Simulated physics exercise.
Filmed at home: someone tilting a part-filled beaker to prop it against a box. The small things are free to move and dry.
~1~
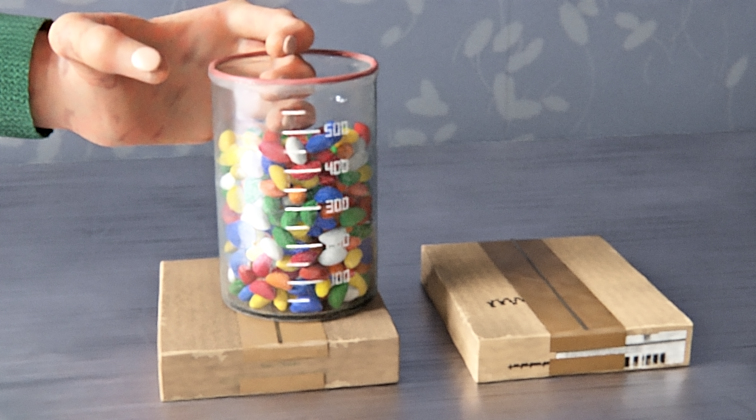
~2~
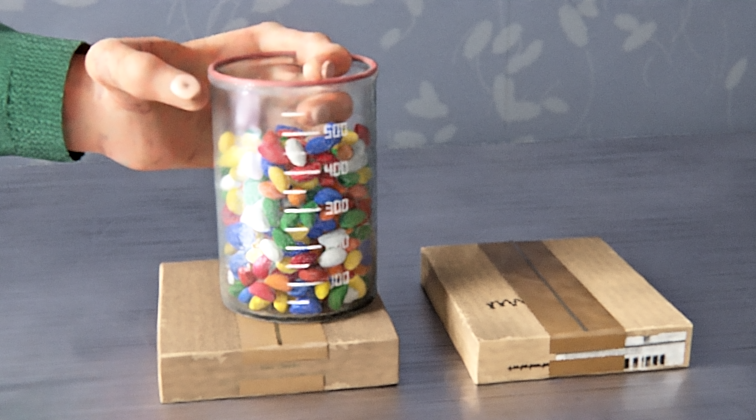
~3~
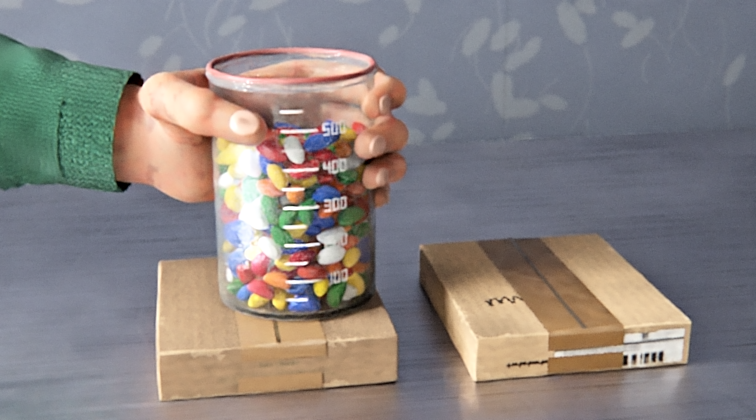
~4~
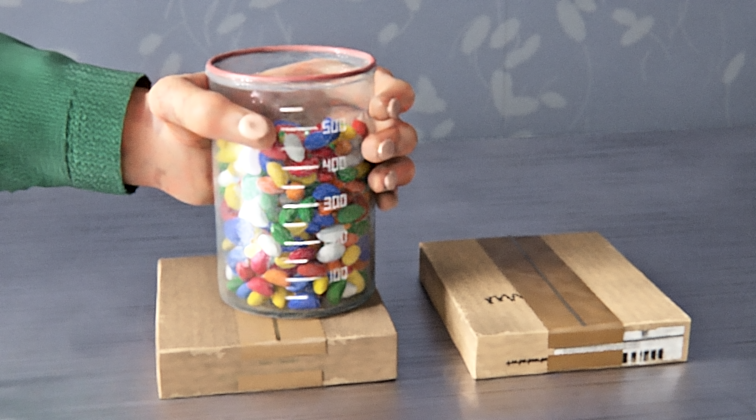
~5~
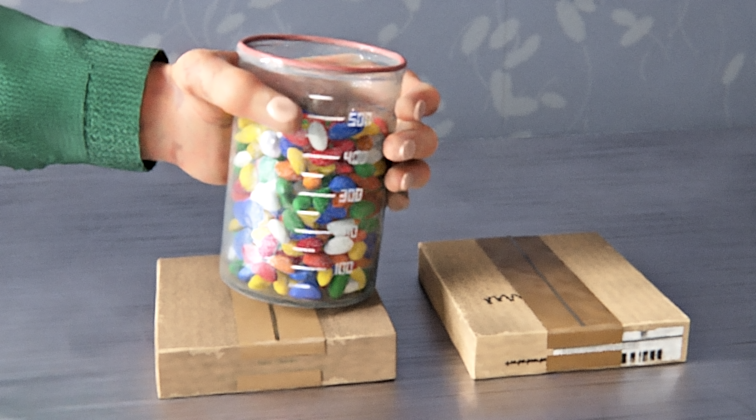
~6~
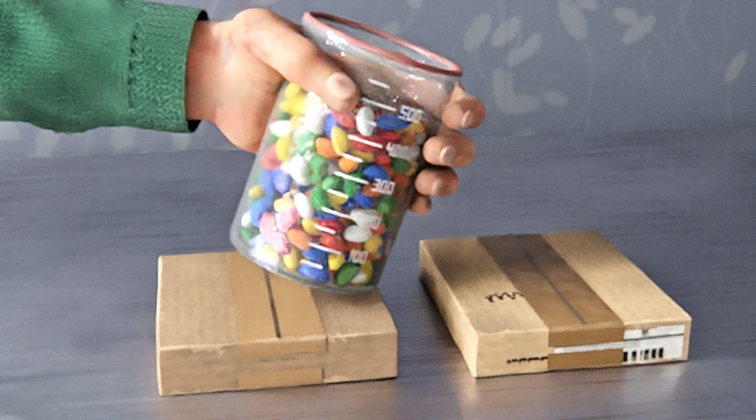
On a grey tabletop with two cardboard boxes, a hand in a green sleeve grips a clear beaker of colourful bean-shaped pieces standing on the left box, then lifts it slightly and tilts its rim to the right.
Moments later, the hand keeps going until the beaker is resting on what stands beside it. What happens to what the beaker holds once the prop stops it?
What the beaker holds partly falls out.
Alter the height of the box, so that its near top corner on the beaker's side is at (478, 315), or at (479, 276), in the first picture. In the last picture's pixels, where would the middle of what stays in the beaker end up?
Around (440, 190) in the first case, around (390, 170) in the second.
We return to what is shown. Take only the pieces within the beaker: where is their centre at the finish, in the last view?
Roughly (470, 225).
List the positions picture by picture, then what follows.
Beaker (297, 181), three quarters full of jelly beans; box (545, 301), its top about level with the beaker's foot, in the first frame.
Beaker (297, 182), upright; rim (373, 65); top of the contents (296, 162), in the second frame.
Beaker (295, 180), upright; rim (371, 62); box (543, 299), in the third frame.
Beaker (295, 178), upright; rim (371, 60); top of the contents (294, 157), in the fourth frame.
Beaker (310, 167), leaning 7°; rim (402, 61); box (542, 297), in the fifth frame.
Beaker (344, 152), leaning 21°; rim (456, 69); box (543, 296), its top about level with the beaker's foot, in the sixth frame.
Then, 0.54 s later than the last frame, the beaker leans 58°; everything is still inside.
Then, 1.01 s later than the last frame, the beaker leans 90°; a stray few of the jelly beans out of it.
Then, 1.42 s later than the last frame, the beaker rests on the box at 93°; a small part of the jelly beans out of it.
When it is over, the beaker rests on the box at 93°; a small part of the jelly beans out of it.
